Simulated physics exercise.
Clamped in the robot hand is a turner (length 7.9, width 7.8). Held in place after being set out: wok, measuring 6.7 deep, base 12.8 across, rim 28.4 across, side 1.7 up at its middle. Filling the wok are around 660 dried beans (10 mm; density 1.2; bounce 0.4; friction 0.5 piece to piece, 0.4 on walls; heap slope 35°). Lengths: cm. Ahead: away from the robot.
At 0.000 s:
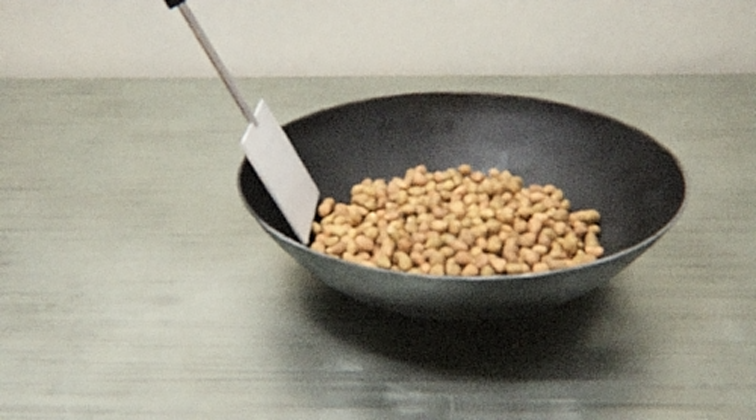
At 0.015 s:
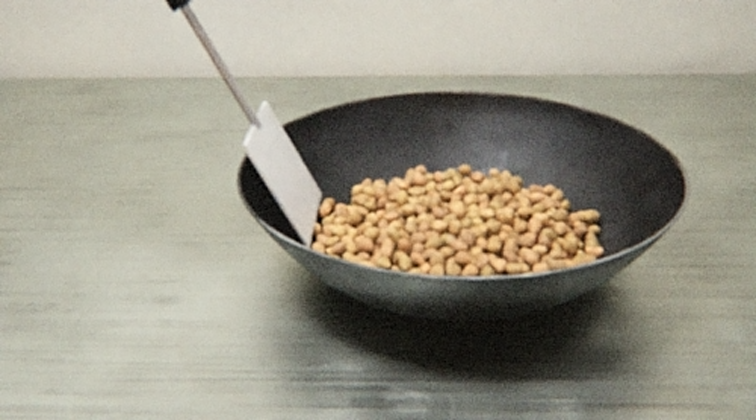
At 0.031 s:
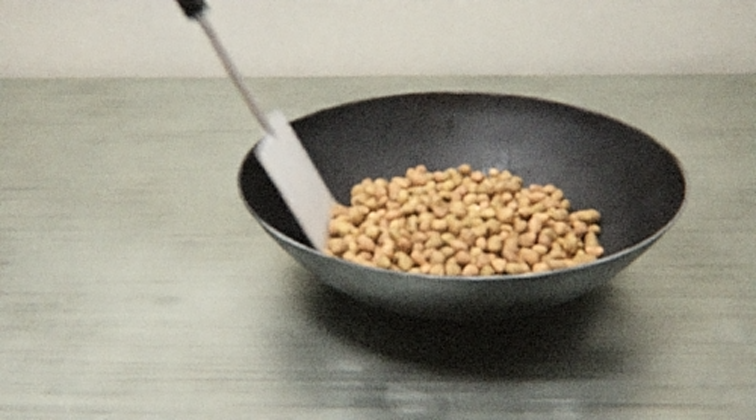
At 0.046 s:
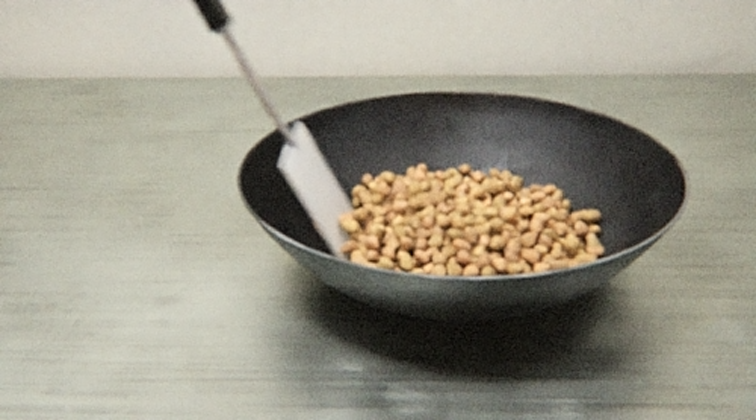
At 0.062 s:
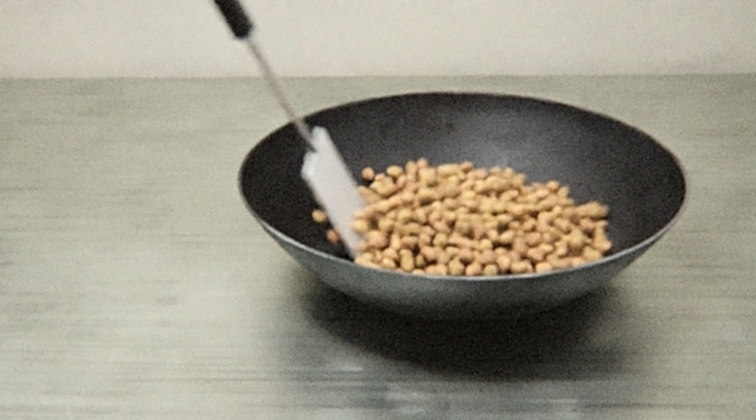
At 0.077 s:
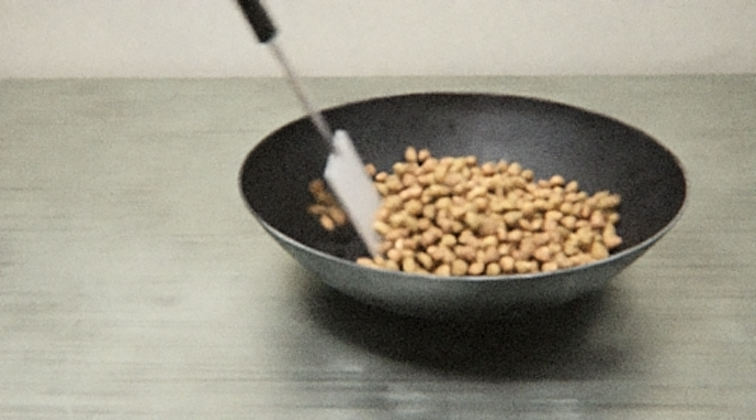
On a grey-green tabletop, a dark wok holds a heap of tan beans, with a turner resting inside its left edge. The turner, barely moving at first, then slides rightward into the beans, pushing the heap a little to the right and higher while a few beans slip behind the blade.
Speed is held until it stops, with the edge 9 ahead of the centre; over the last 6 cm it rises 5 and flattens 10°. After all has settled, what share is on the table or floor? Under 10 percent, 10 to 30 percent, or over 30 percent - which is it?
It is 10 to 30 percent.
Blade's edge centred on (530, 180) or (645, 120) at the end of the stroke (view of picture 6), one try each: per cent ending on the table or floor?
About 0 and 30 per cent.
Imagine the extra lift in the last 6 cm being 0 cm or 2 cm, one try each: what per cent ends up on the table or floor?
I'd put it near 15 in a hundred, then near 25 in a hundred.
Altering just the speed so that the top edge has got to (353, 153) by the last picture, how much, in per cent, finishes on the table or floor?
20 %.
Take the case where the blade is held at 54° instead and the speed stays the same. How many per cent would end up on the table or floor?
That would leave close to 15 per cent on the table or floor.
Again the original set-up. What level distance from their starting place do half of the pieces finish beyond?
Distance: Around 5 cm.
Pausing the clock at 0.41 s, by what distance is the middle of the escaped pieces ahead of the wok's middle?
I'd say some 22 centimetres.
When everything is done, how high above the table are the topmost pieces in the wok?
It reaches about 6.5 cm.
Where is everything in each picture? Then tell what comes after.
The first picture shows turner top edge at (253, 121), sloping 64°; upper third of the load around (452, 225), from x 315 to 595, top at y 170; 664 in the wok.
The second picture shows turner top edge at (255, 122), sloping 64°; upper third of the load around (452, 225), from x 315 to 595, top at y 170.
The third picture shows turner top edge at (269, 131), sloping 64°; upper third of the load around (450, 226), from x 325 to 595, top at y 170.
The fourth picture shows turner top edge at (291, 143), sloping 64°; upper third of the load around (451, 221), from x 325 to 595, top at y 170.
The fifth picture shows turner top edge at (313, 149), sloping 64°; upper third of the load around (458, 217), from x 320 to 605, top at y 165.
The sixth picture shows turner top edge at (335, 152), sloping 64°; upper third of the load around (467, 211), from x 315 to 615, top at y 155; 664 in the wok.
After 0.13 s, sloping 64°, highest piece 13 above the table; 663 in the wok, 1 on the blade or in flight.
After 0.18 s, sloping 61°, highest piece 21 above the table; 662 in the wok, 2 on the blade or in flight.
After 0.41 s, sloping 54°, highest piece 23 above the table; 540 in the wok, 33 on the table or floor, 91 on the blade or in flight.
After 1.46 s, sloping 54°, highest piece 7 above the table; 540 in the wok, 124 on the table or floor.
At rest, 540 in the wok, 124 on the table or floor. That is 19 % on the table or floor.
